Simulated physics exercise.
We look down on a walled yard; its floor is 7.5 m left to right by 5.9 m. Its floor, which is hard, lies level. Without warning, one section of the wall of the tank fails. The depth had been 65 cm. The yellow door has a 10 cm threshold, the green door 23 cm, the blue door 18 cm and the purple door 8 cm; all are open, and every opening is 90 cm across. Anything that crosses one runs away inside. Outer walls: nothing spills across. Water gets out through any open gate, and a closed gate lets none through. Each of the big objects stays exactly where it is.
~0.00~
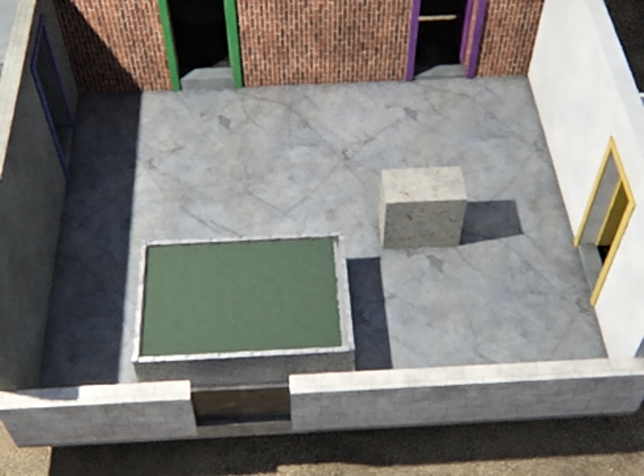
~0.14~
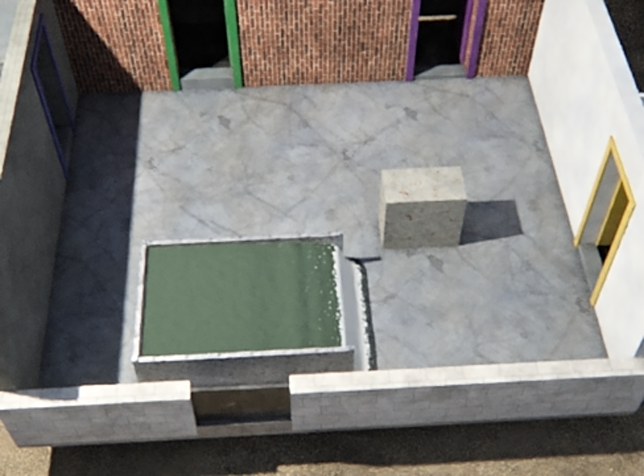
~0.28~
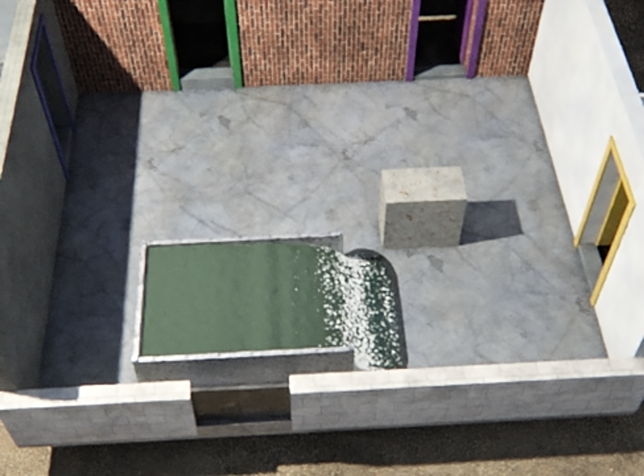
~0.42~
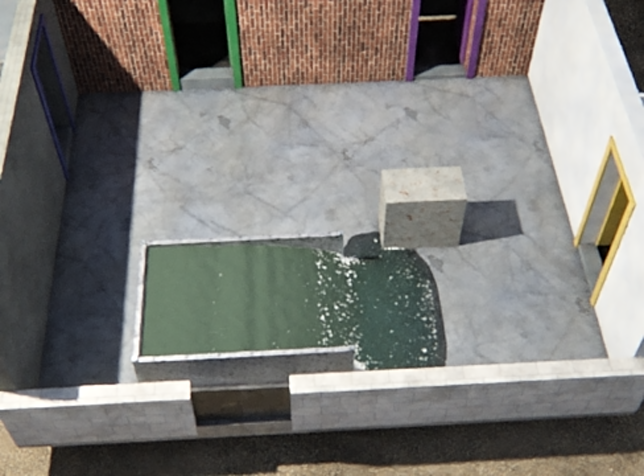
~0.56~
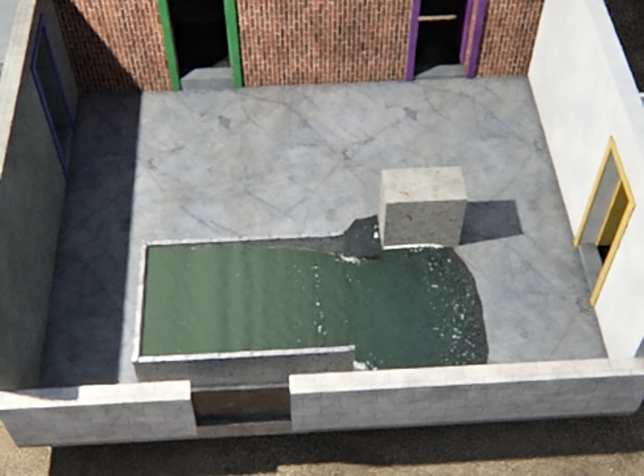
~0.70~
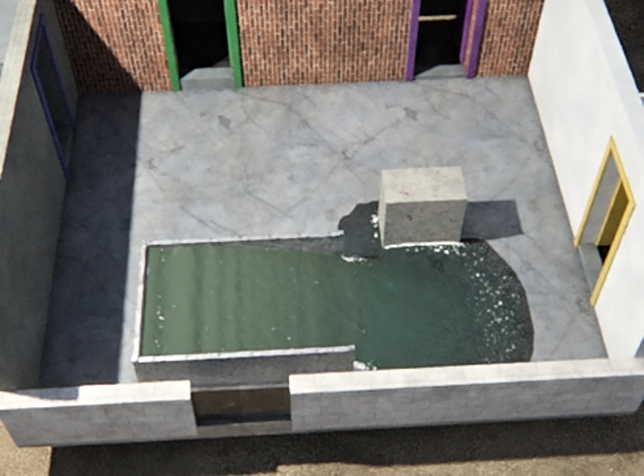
A walled yard with a grey stone floor is seen from above, with a rectangular tank of still green water at the lower left. A pale block stands right of centre, green and purple doorways open in the brick back wall, a yellow one at right and a blue one at left. The tank's right side gives way and foaming water pours out rightward, spreading across the floor and around the block.
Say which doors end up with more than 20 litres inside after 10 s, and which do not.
As I see it, yellow door: Outstrips the figure; green door: Lags behind the figure; blue door: Lags behind the figure; purple door: Outstrips the figure.
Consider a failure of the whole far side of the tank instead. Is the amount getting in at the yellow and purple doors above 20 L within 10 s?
Checking each door against the limit: Yellow does not exceed it, purple tops it.
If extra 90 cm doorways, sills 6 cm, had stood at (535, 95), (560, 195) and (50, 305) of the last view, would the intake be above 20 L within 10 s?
So, in the order given, it's beyond the mark, then beyond the mark, then shy of the mark.
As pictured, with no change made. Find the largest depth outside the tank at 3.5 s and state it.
About 32 cm at most.
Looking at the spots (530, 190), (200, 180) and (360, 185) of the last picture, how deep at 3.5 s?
Reading - approx. 14 / 0 / 1 cm.
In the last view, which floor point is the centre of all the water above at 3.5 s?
Its balance point lies near (436, 294).
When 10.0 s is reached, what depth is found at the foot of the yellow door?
The depth comes to around 7.0 centimetres.
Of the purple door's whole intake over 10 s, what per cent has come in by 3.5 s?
By then it's near 0% of the total.
After 1.4 s water covers 25 % of the floor and is deepest (40 cm) near (613, 386); yellow door 21 cm at the sill, 25 L in, green door not reached, blue door not reached, purple door not reached.
After 2.2 s water covers 30 % of the floor and is deepest (44 cm) near (613, 386); yellow door 36 cm at the sill, 148 L in, green door not reached, blue door not reached, purple door not reached.
After 3.5 s water covers 35 % of the floor and is deepest (32 cm) near (613, 386); yellow door 28 cm at the sill, 356 L in, green door not reached, blue door not reached, purple door not reached.
After 6.0 s water covers 60 % of the floor and is deepest (20 cm) near (529, 88); yellow door 13 cm at the sill, 461 L in, green door 4 cm at the sill, 0 L in, blue door not reached, purple door 17 cm at the sill, 63 L in.
After 10.0 s water covers 95 % of the floor and is deepest (12 cm) near (75, 131); yellow door 7 cm at the sill, 466 L in, green door 3 cm at the sill, 0 L in, blue door 11 cm at the sill, 0 L in, purple door 8 cm at the sill, 113 L in.
